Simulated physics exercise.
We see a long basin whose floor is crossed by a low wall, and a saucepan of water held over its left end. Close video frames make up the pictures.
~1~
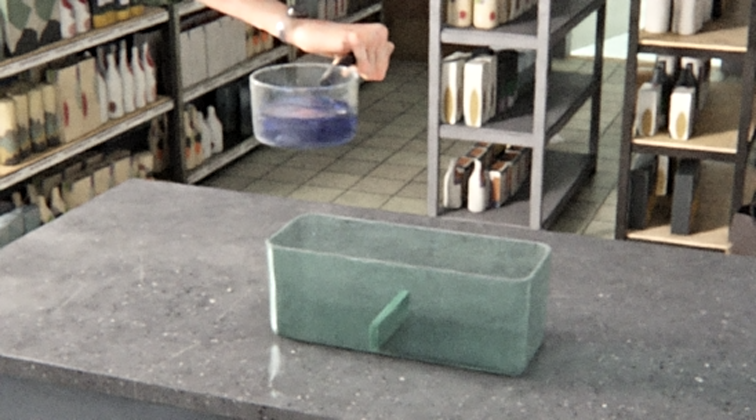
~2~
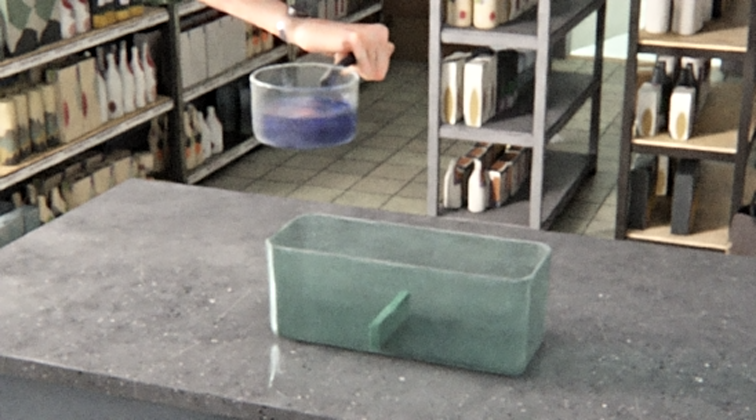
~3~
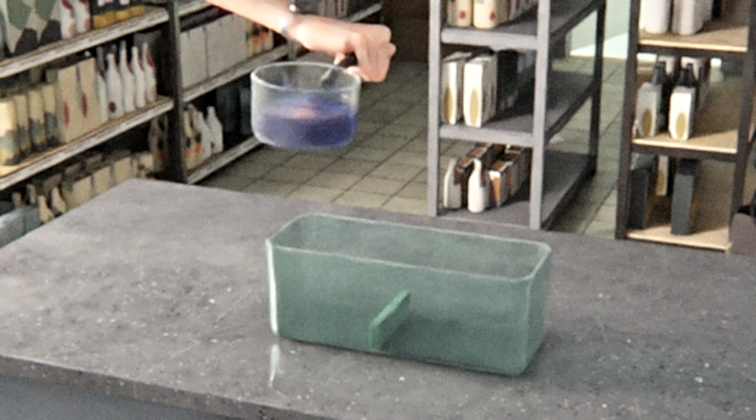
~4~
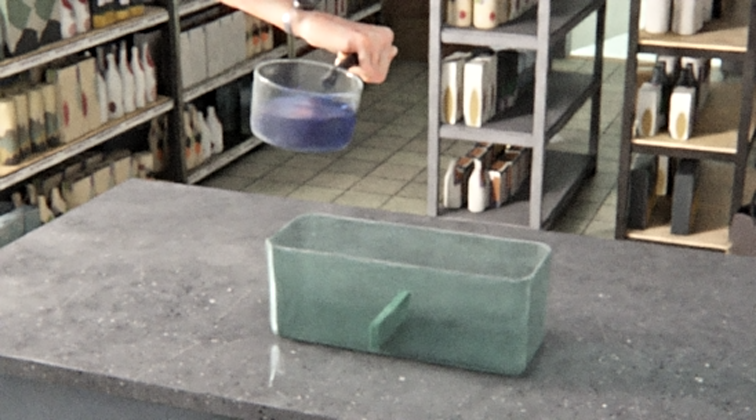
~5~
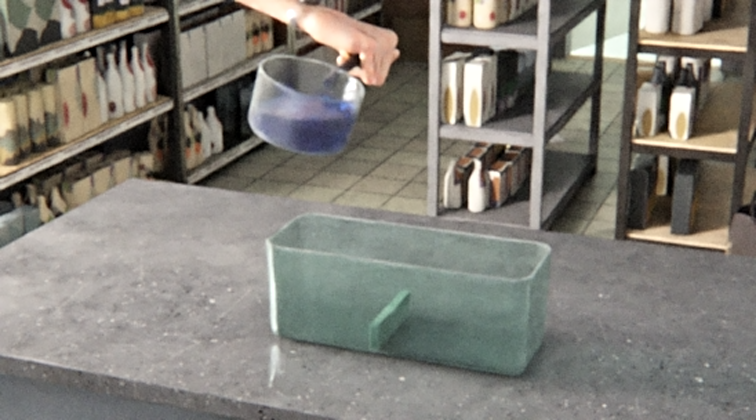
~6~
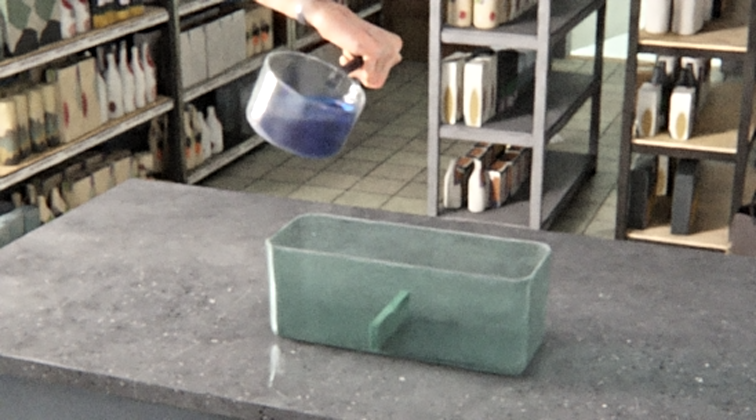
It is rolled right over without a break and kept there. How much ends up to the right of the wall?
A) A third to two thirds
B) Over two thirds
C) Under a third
A, A third to two thirds.
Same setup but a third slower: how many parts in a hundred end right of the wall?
About 55 per cent.
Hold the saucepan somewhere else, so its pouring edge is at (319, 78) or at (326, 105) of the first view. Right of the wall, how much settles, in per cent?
You'd see around 10 per cent, and then around 5 per cent.
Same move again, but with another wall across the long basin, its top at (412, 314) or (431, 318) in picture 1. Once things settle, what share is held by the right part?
Result: 15 % first, 15 % second.
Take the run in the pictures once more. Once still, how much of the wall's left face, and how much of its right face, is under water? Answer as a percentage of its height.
Once still, it is 40 % on the left and 30 % on the right.
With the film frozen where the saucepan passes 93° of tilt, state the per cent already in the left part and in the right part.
Reading: Left some 5 %, right some 5 %.
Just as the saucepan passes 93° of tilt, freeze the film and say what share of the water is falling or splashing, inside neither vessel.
Airborne fraction: Approx. 45 %.
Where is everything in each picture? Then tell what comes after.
The first frame shows tilt 0°; pouring edge (354, 82); surface from (262, 103) to (353, 112); the long basin's rim runs from (284, 229) to (541, 265); the wall's top is at (391, 308).
The second frame shows tilt 1°; pouring edge (354, 83); surface from (262, 103) to (354, 112).
The third frame shows tilt 4°; pouring edge (356, 86); surface from (262, 103) to (353, 113).
The fourth frame shows tilt 10°; pouring edge (358, 92); surface from (261, 102) to (353, 113).
The fifth frame shows tilt 17°; pouring edge (359, 99); surface from (260, 101) to (353, 114).
The sixth frame shows tilt 26°; pouring edge (361, 108); surface from (258, 99) to (355, 115).
A moment on, the saucepan is tipped on its side and 44 per cent is still to pour, 3 is left of the wall and 6 right of it.
Next, the saucepan is tipped right over and 4 per cent is still to pour, 40 is left of the wall and 44 right of it.
Then the saucepan is tipped right over and 0 per cent is still to pour, 52 is left of the wall and 47 right of it.
Later the saucepan is tipped right over and 0 per cent is still to pour, 52 is left of the wall and 47 right of it.
Finally, 52 per cent lies left of the wall, 47 right of it and 1 outside.
